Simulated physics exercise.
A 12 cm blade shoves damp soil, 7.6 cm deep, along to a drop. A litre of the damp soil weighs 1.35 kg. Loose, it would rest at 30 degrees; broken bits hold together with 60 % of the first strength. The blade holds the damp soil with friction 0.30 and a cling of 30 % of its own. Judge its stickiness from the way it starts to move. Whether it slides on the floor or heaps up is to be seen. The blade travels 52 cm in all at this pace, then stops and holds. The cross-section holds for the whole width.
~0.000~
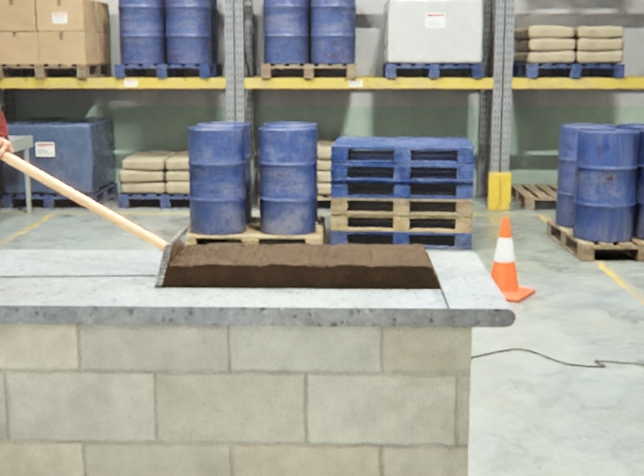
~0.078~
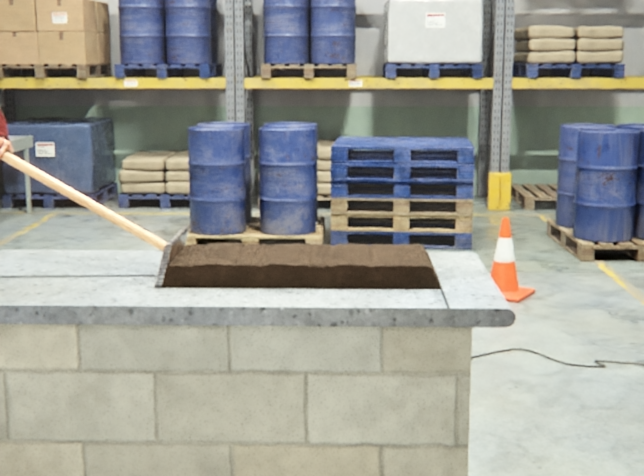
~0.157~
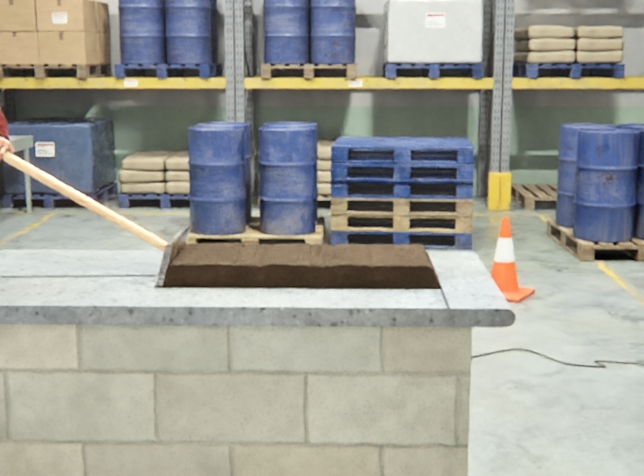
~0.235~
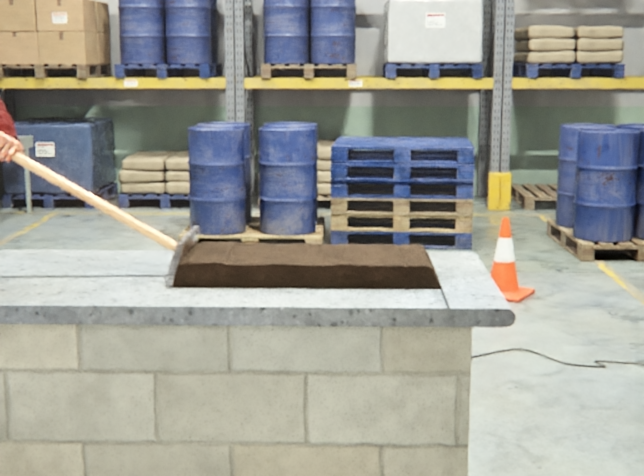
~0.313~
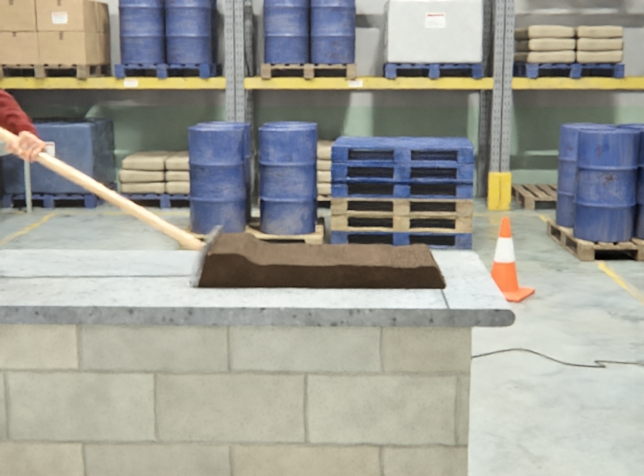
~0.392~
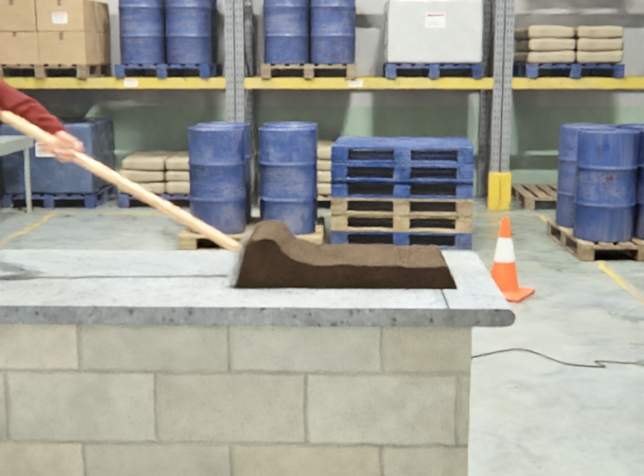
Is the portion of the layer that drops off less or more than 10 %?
The portion of the layer that drops off is more than 10 %.
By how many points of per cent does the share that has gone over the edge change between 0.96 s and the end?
Some 3 per cent.
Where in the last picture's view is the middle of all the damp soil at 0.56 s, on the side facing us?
Around (400, 272).
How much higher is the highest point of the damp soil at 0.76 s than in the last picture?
About 1.5 cm.
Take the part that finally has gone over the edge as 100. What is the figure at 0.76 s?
Some 50 per cent.
After 0.56 s, 0 % has gone over the edge.
After 0.76 s, 10 % has gone over the edge.
After 0.96 s, 19 % has gone over the edge.
After 1.16 s, 21 % has gone over the edge.
After 2.13 s, 21 % has gone over the edge.
